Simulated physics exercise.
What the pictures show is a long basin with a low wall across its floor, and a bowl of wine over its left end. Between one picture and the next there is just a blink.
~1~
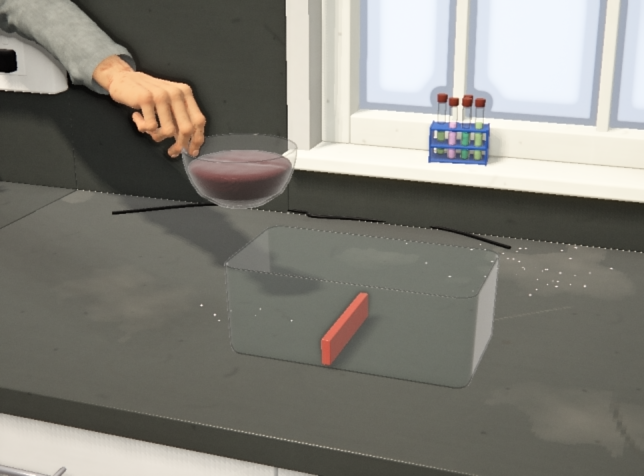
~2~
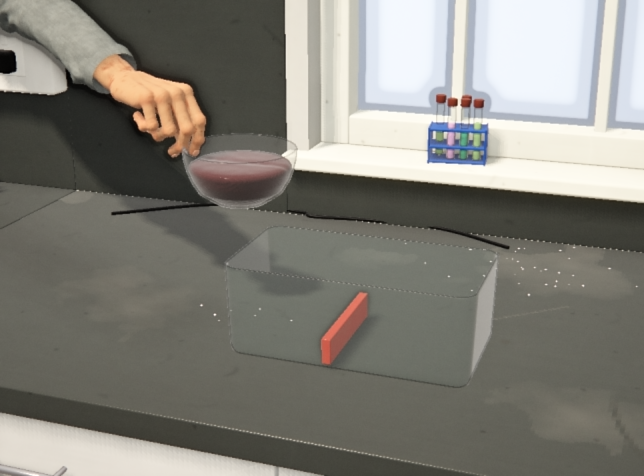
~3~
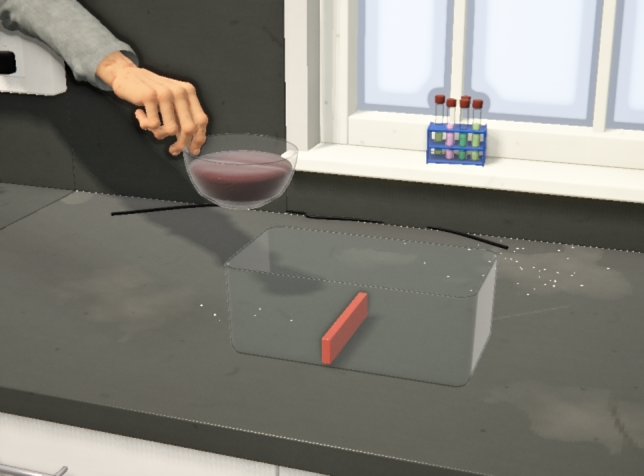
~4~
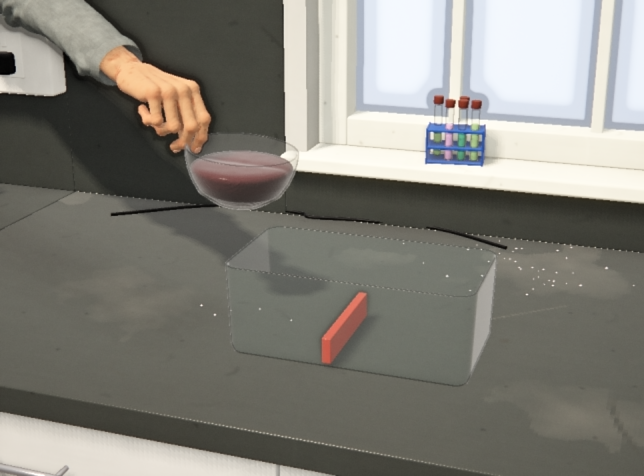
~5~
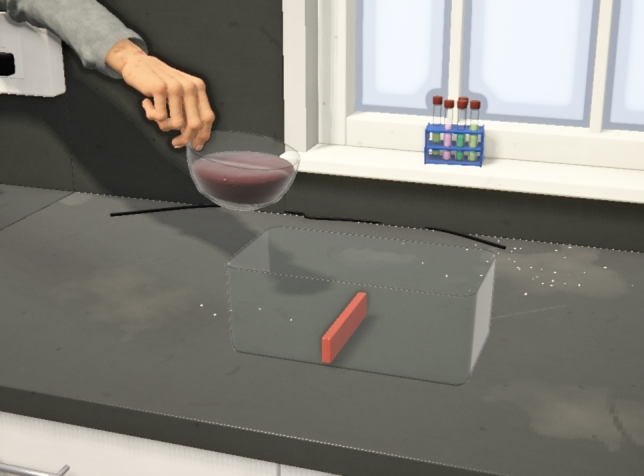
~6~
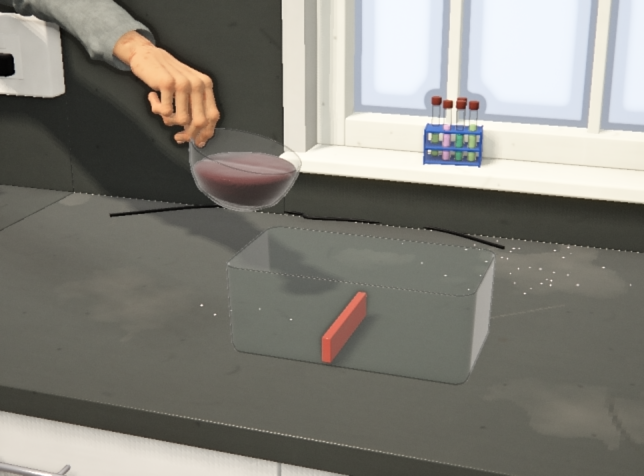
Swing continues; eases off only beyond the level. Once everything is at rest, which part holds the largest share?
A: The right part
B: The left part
(B) The left part.
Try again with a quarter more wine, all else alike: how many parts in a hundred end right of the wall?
Roughly 35 in a hundred.
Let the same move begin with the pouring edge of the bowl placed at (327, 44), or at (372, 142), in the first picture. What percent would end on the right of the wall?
Roughly 85 per cent, then roughly 95 per cent.
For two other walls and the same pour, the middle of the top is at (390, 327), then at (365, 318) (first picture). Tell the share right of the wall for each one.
10 per cent, then 5 per cent, roughly.
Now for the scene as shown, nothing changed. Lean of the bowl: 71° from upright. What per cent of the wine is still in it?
45 per cent or so.
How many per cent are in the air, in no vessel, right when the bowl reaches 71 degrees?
Around 30 percent.
A moment on, the tilt is 71° and 46 per cent is still to pour, 20 is left of the wall and 2 right of it.
Next, the tilt is 96° and 4 per cent is still to pour, 76 is left of the wall and 15 right of it.
Then the tilt is 97° and 0 per cent is still to pour, 83 is left of the wall and 17 right of it.
Later the tilt is 97° and 0 per cent is still to pour, 82 is left of the wall and 17 right of it.
At rest 82 per cent lies left of the wall, 17 right of it and 1 outside.
